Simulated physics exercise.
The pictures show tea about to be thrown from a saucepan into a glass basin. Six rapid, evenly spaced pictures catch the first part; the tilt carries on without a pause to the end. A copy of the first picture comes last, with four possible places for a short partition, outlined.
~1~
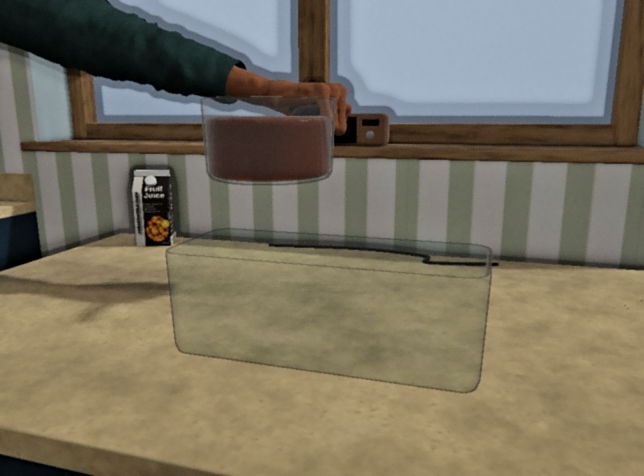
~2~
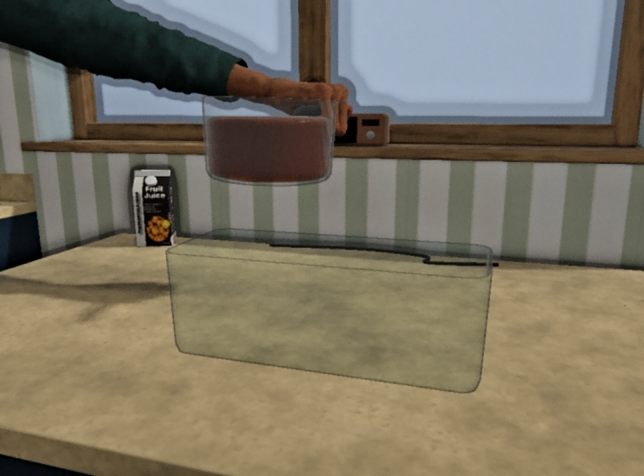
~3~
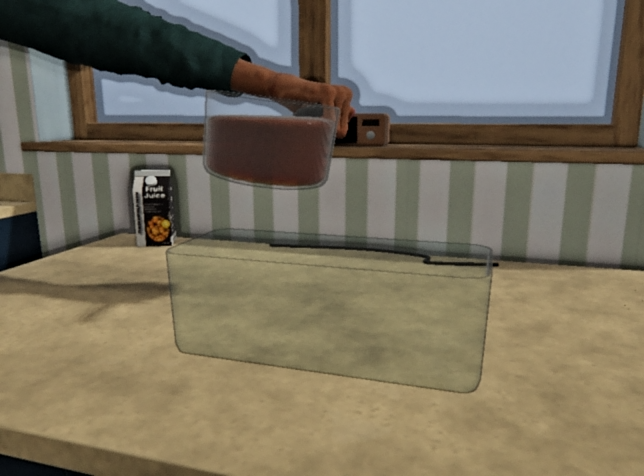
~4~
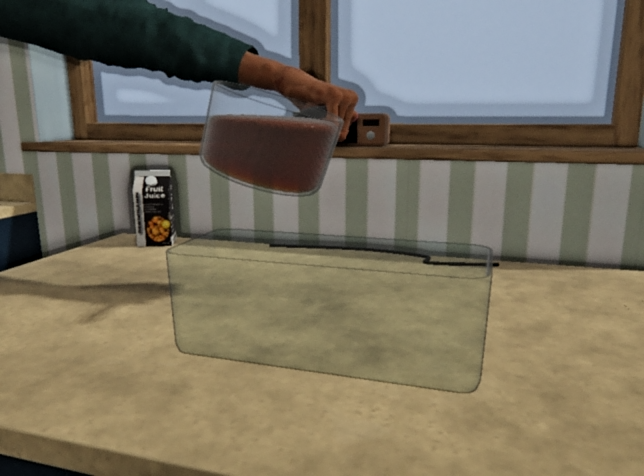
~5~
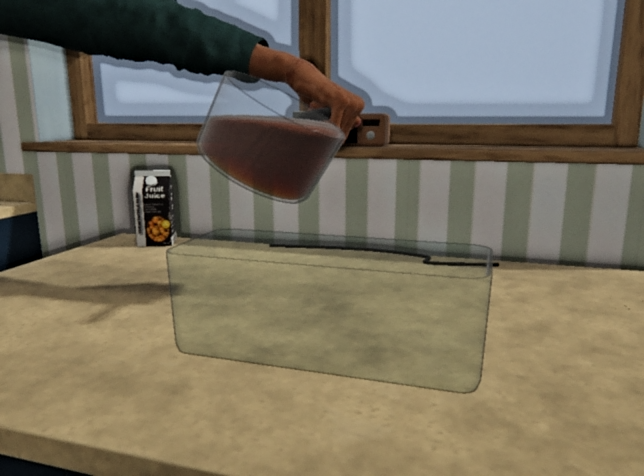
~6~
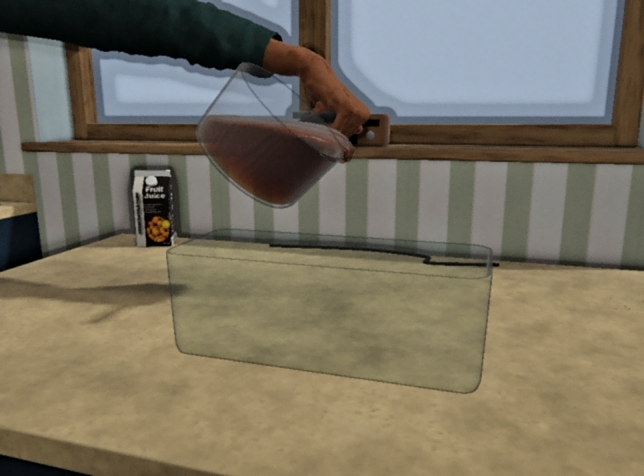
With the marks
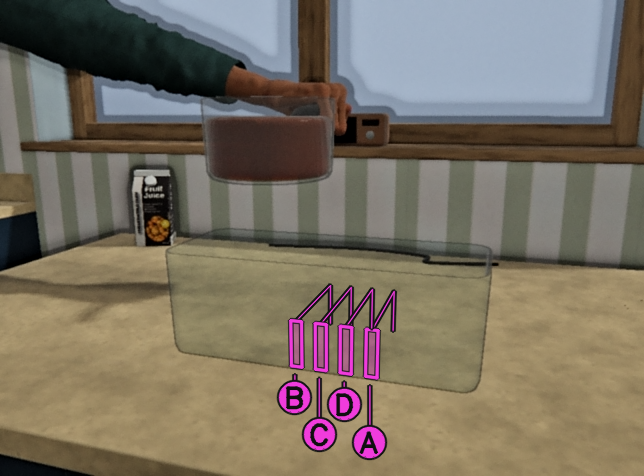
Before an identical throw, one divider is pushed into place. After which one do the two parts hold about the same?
D works best here.
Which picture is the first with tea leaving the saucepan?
In picture 5.
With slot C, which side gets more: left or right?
The right one.
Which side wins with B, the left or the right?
The right one.
On the marked copy, A at (369, 386); B at (294, 375); C at (319, 378); D at (344, 382).
Choosing A, about 69 % ends left of the wall and 24 % right of it; 7 % is lost outside.
Choosing B, about 10 % ends left of the wall and 87 % right of it; 3 % is lost outside.
Choosing C, about 25 % ends left of the wall and 73 % right of it.
Choosing D, about 53 % ends left of the wall and 45 % right of it.
